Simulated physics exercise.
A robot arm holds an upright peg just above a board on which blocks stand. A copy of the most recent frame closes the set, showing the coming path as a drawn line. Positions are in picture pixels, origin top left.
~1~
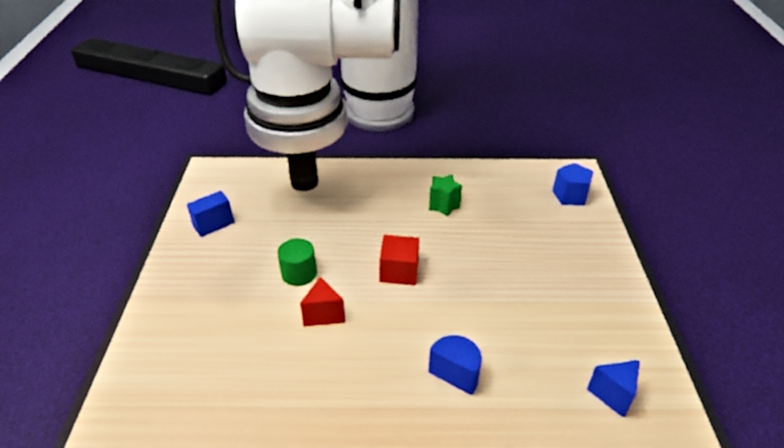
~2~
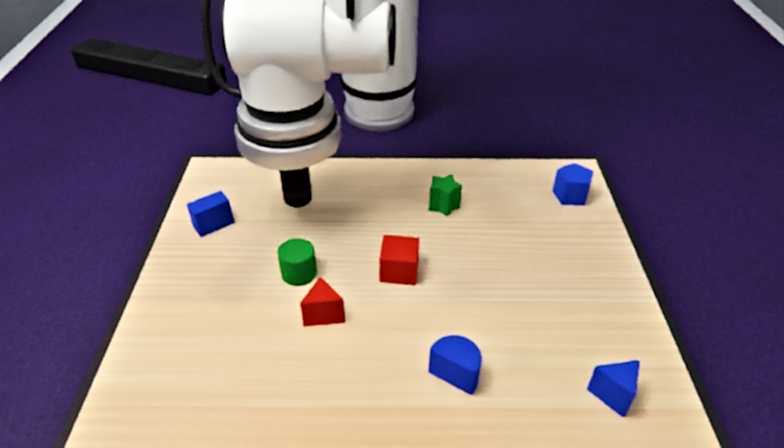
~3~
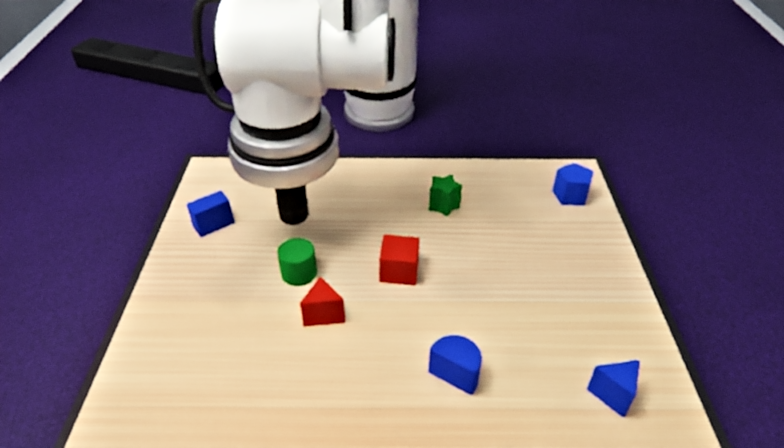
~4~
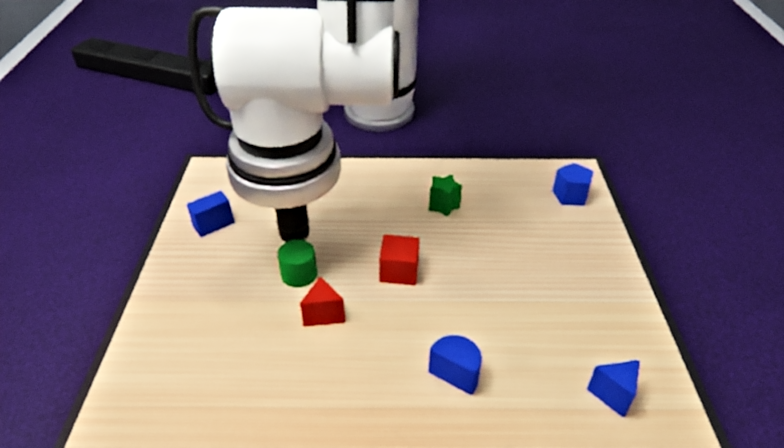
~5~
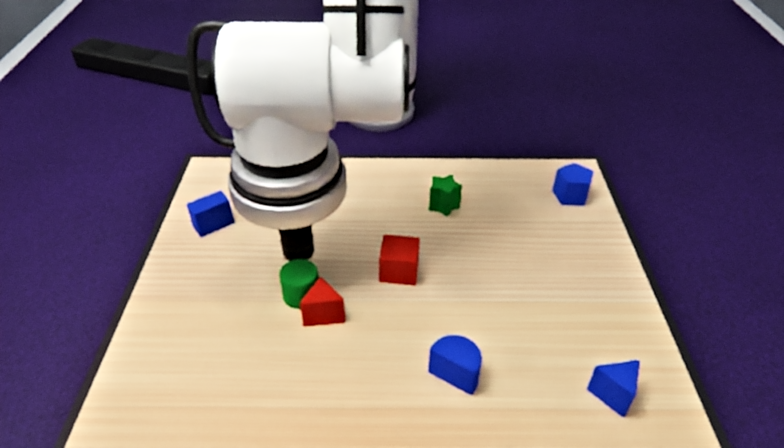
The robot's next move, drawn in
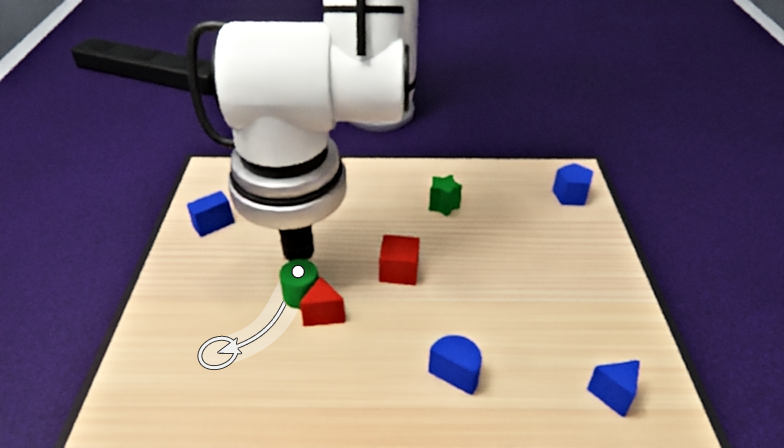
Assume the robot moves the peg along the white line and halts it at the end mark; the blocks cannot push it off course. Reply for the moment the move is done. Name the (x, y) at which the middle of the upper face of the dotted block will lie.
The middle of the upper face of the dotted block will lie at about (295, 317) in the picture.
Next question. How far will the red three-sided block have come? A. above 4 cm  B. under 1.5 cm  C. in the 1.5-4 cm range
Letter C.
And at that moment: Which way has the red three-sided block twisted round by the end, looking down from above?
It goes round opposite to clock hands.
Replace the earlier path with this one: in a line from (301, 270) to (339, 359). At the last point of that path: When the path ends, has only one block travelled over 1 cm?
No
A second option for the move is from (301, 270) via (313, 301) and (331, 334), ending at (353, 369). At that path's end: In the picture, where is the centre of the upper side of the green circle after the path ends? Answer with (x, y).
Around (298, 335).
The line goes from (301, 270) by way of (286, 301) and (262, 333) to (218, 353); the dot is on the green circle.
The first path, step by step. One third of the way, peg (283, 283); green circle (296, 302); red three-sided block (330, 303), turned 25° anticlockwise.
Two thirds of the way, peg (257, 316); green circle (295, 317); red three-sided block (331, 305), turned 30° anticlockwise.
At the end, peg (213, 335); green circle (295, 317); red three-sided block (331, 305), turned 30° anticlockwise.
